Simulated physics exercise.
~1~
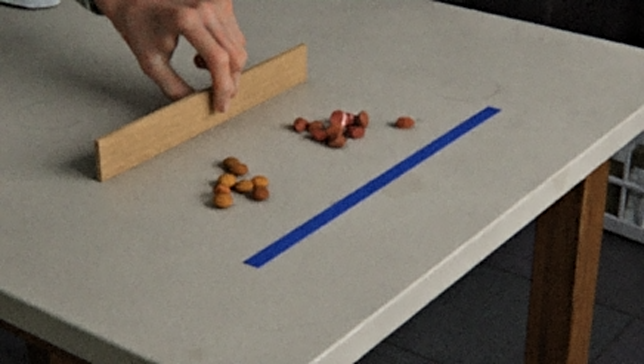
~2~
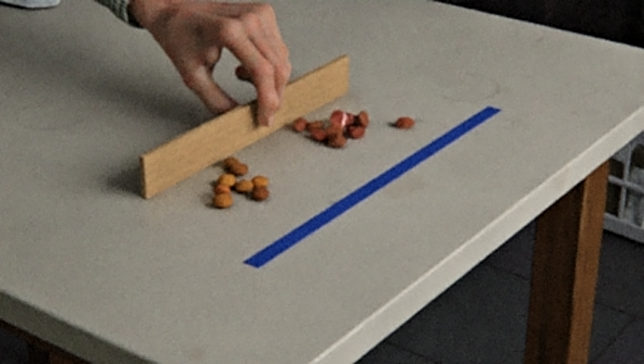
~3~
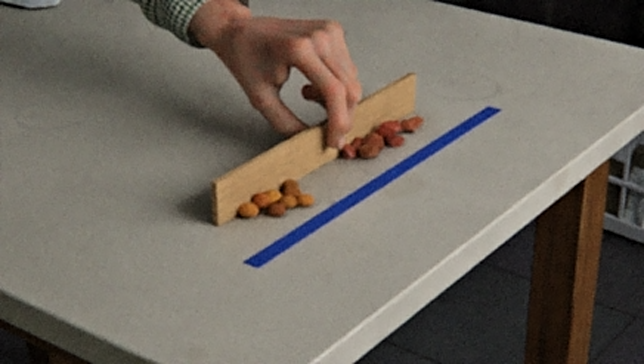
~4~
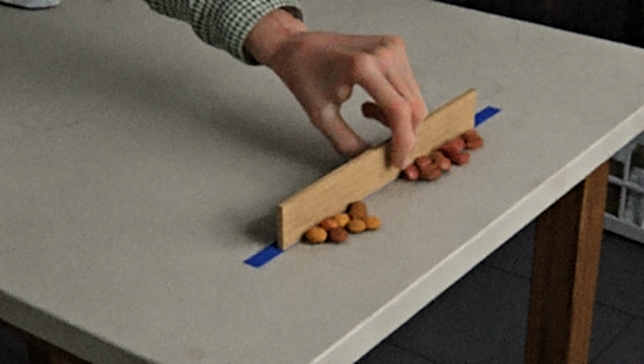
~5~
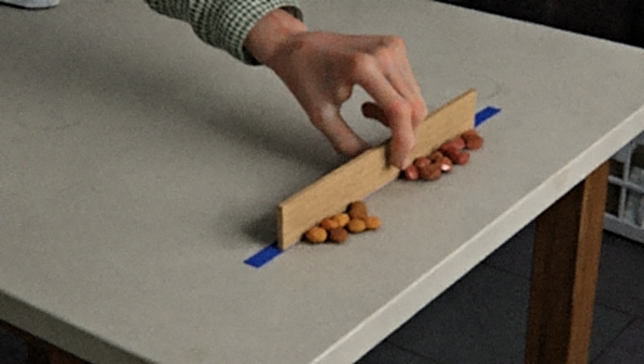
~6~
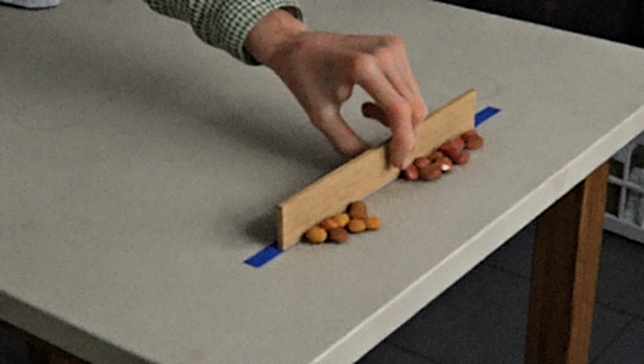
A hand slid an upright strip of card rightward across a pale table, gathering two small batches of brownish nuts and pushing them past the blue tape, then stopped at the tape and held still, with both batches resting on the table against its front.
